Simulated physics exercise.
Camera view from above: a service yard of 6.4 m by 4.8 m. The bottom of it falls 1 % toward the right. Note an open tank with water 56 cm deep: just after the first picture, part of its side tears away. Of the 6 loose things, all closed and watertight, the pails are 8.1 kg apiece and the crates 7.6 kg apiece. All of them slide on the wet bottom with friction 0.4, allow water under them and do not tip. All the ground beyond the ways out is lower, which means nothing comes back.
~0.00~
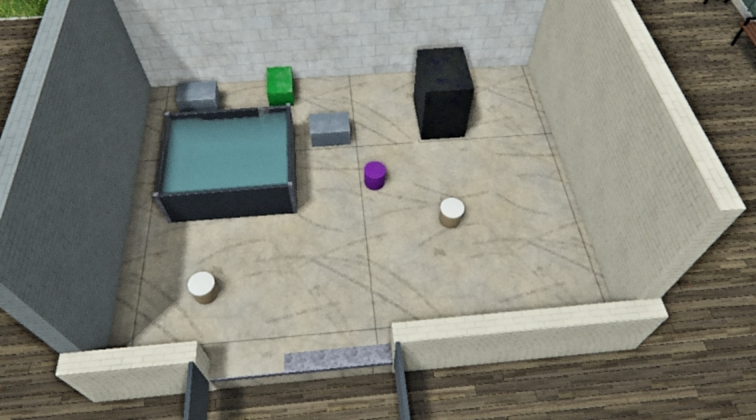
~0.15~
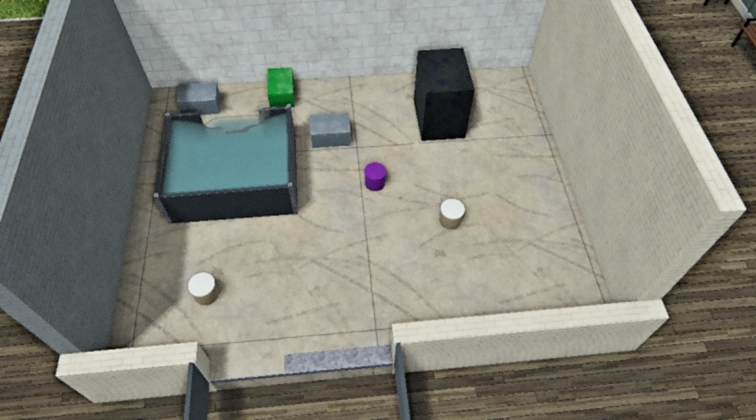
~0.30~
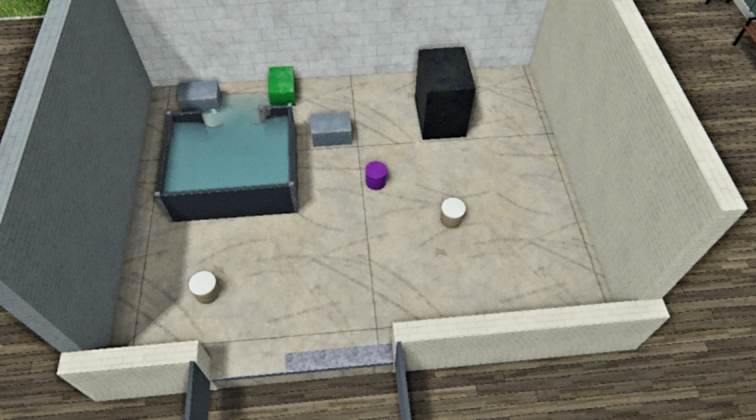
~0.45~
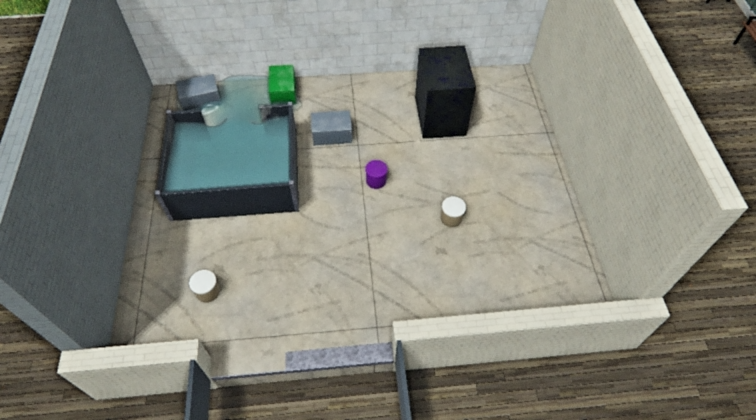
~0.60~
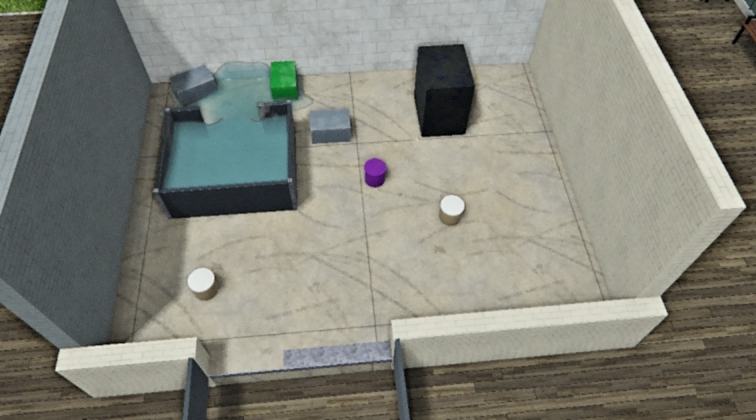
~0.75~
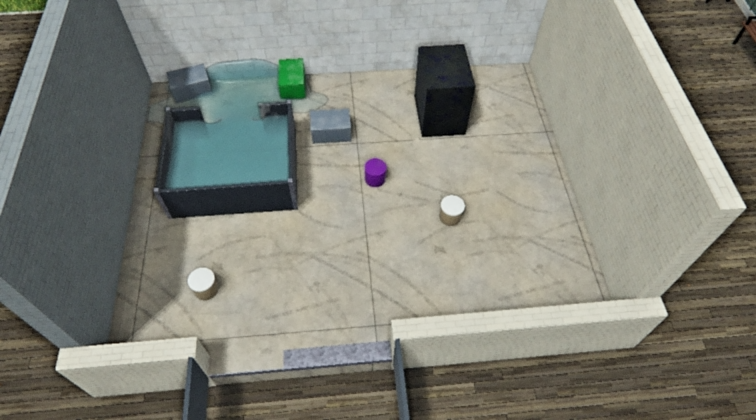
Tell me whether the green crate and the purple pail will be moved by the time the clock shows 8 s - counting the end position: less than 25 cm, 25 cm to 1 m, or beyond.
Outcome: The green crate ends a long way off. The purple pail stays about where it was.
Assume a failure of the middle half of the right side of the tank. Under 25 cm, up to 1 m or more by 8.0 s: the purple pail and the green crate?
The purple pail would be washed far off and the green crate would move somewhat.
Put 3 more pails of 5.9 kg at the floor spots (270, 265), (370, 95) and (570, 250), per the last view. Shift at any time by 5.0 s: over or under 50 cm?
From first to last: Does not reach it, surpasses it, does not reach it.
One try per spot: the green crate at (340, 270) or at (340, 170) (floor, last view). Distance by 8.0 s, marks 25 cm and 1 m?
Spot one - it creeps some distance; spot two - it barely budges.
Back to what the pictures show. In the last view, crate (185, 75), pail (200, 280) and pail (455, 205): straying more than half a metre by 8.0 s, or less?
In turn: More, less, under.
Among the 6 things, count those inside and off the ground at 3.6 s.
It comes to 1 of them.
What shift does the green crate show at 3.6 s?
Roughly 250 cm.
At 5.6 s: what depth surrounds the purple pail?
Roughly 3 cm deep.
After 1.6 s the green crate is near (367, 91), 1.4 m from its start, aground; the purple pail is near (375, 167), 0.0 m from its start, aground; 0 of 6 are out; 1 afloat.
After 3.6 s the green crate is near (396, 152), 2.4 m from its start, aground; the purple pail is near (373, 170), 0.1 m from its start, aground; 0 of 6 are out; 1 afloat.
After 5.6 s the green crate is near (417, 190), 3.1 m from its start, aground; the purple pail is near (373, 170), 0.1 m from its start, aground; 0 of 6 are out; 1 afloat.
After 8.0 s the green crate is near (447, 263), 4.2 m from its start, afloat; the purple pail is near (373, 170), 0.1 m from its start, aground; 0 of 6 are out; 2 afloat.
